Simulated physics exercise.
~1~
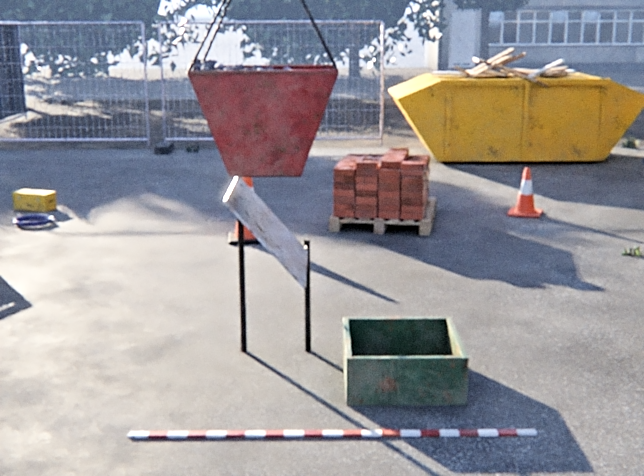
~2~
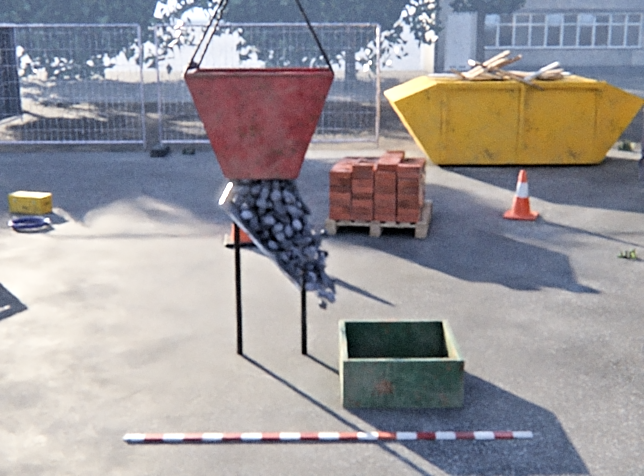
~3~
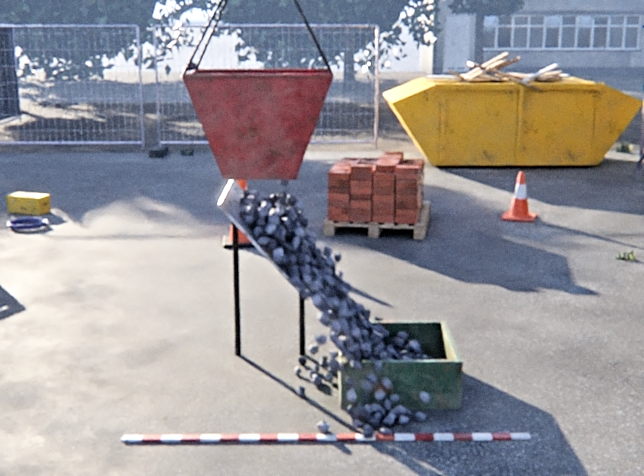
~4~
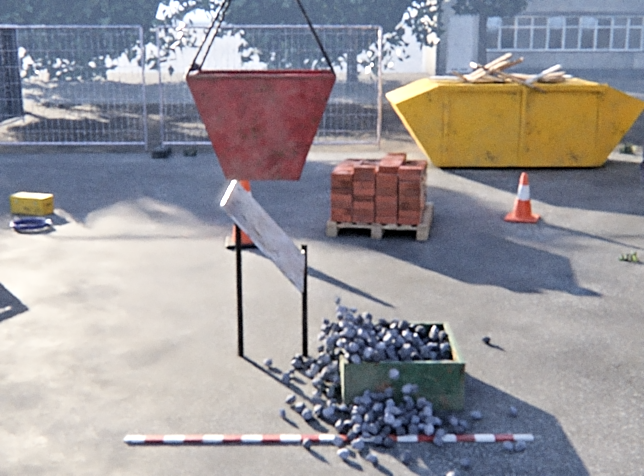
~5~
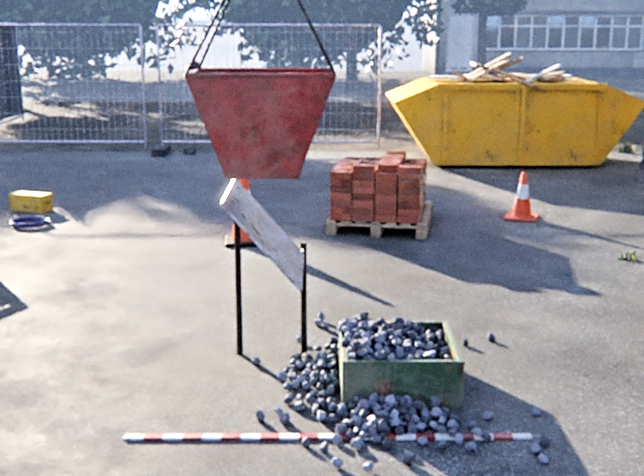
Dark grey stones dropped from the bottom of a hanging red skip, slid down a sloping metal chute to the right and poured into a green bin, filling it while many others spilled onto the ground around it and across the striped staff.
